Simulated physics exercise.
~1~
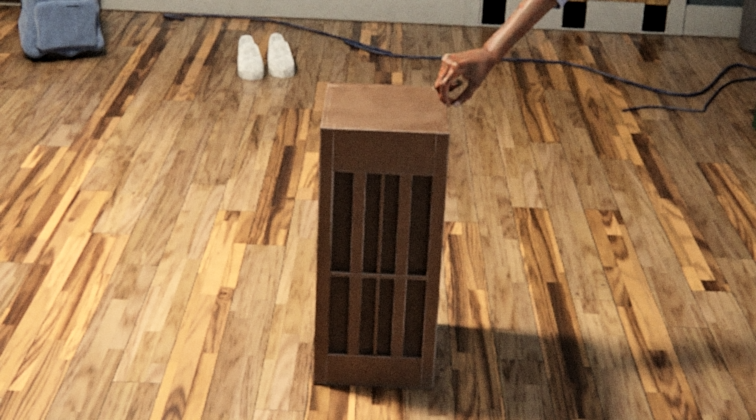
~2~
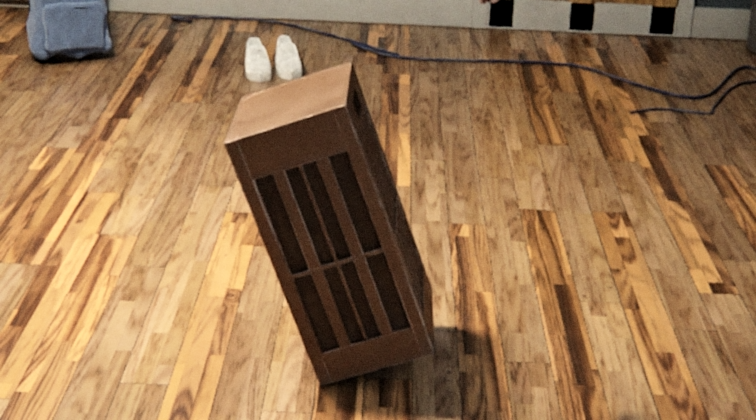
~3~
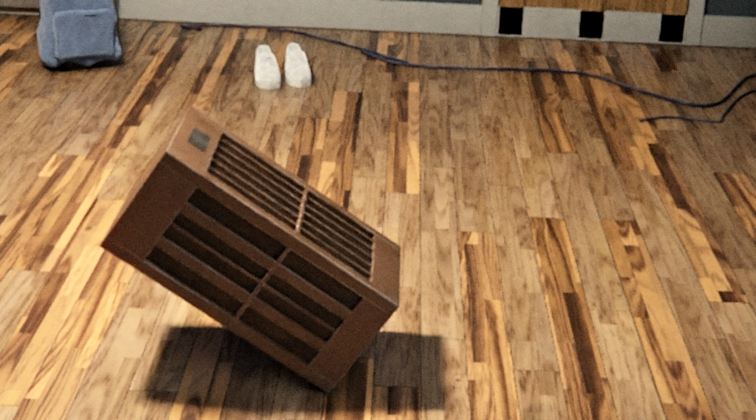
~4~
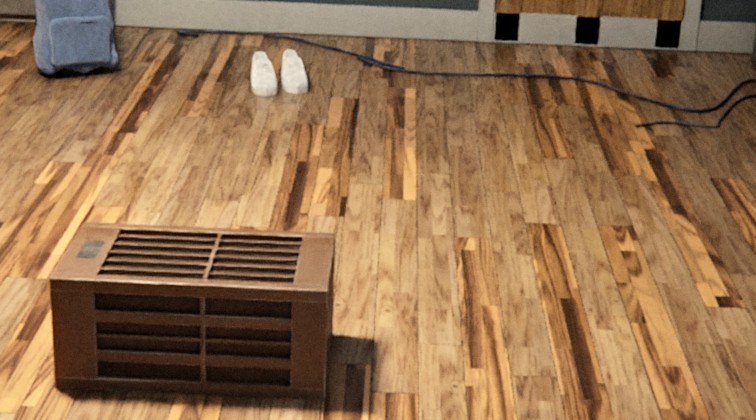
A room with a streaky wooden plank floor is seen from slightly above, through a gently swaying view. A tall brown crate with dark slatted openings stands upright near the middle, a hand at its top right edge. Behind it lie a pair of white shoes, a dark cable trailing off to the right, and a blue-grey bag at the upper left. The hand lets go and leaves the view as the crate leans to the left. It tips further, its slatted side turning upward, and finally topples, ending on its side at the lower left.
